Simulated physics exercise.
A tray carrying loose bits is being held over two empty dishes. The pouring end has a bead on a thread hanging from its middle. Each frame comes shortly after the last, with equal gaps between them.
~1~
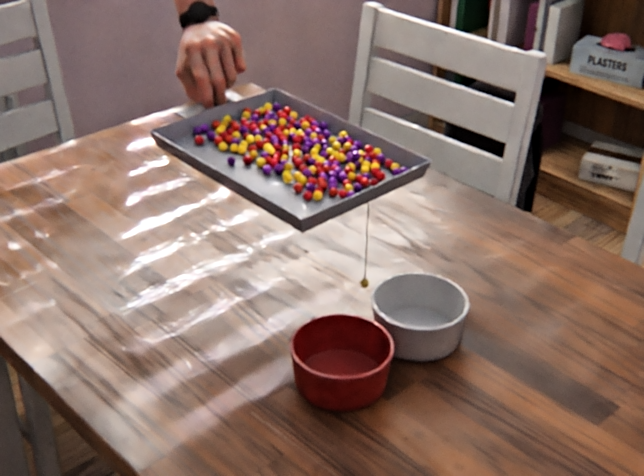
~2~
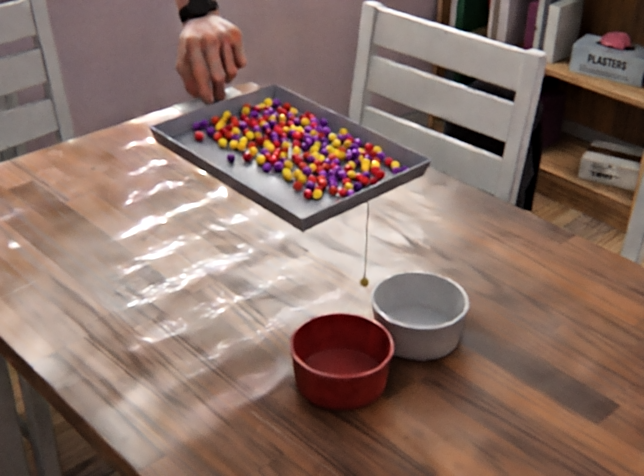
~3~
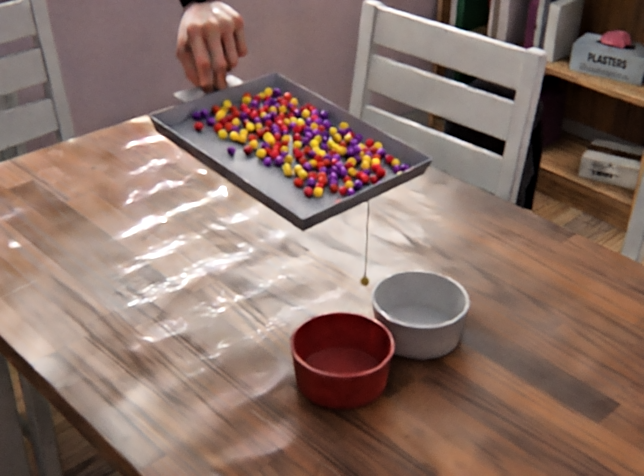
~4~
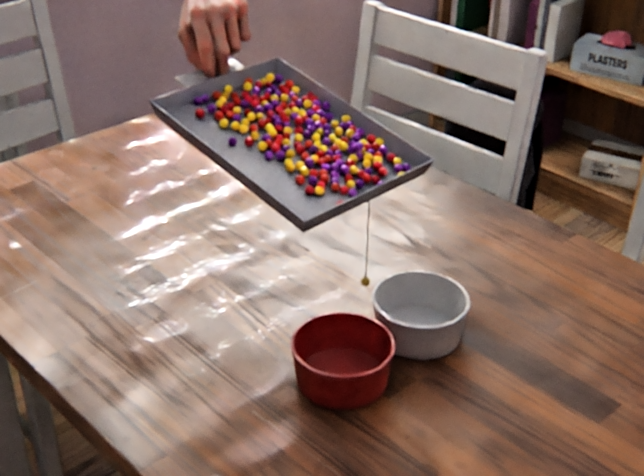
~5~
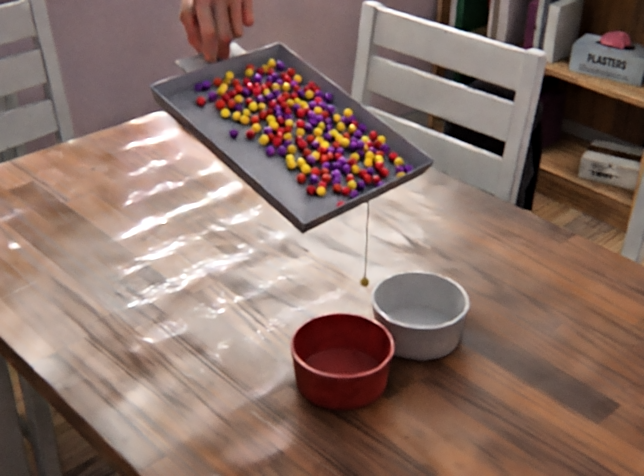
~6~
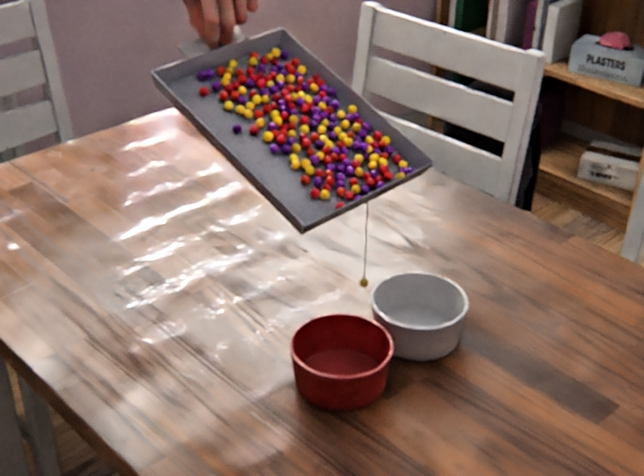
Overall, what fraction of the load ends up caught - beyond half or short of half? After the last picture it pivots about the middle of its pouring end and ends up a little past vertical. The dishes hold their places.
Beyond half.
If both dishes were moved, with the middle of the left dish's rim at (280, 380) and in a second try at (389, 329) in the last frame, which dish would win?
At place one the right of the pair; at place two the left of the pair.
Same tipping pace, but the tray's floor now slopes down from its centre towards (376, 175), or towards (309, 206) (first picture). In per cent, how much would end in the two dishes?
The first try would leave around 30 per cent there, the second around 70 per cent.
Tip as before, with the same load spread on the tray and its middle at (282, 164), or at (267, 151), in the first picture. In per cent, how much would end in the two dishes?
Near 80 per cent and near 80 per cent.
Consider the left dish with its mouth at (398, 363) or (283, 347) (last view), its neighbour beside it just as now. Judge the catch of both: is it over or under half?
The first place gets a lesser share, the second a lesser share.
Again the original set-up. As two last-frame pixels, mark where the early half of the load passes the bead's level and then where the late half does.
I'd place the first part at (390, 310) and the rest at (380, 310).
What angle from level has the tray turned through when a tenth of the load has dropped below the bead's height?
That would be about 65 degrees from level.
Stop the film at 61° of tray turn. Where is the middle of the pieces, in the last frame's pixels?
The load is centred around (366, 190).
Soon after the last picture, tray tipped steeply; most on the tray; a stray few in the left dish; a stray few in the right dish; a small part in the air.
A little later, tray tipped right over; a small part on the tray; about a quarter in the left dish; about a quarter in the right dish; a small part outside both; about a quarter in the air.
Later still, tray tipped past a quarter turn; about a third in the left dish; about a third in the right dish; about a quarter outside both.
By the end, tray tipped past a quarter turn; about a third in the left dish; about a third in the right dish; about a quarter outside both.
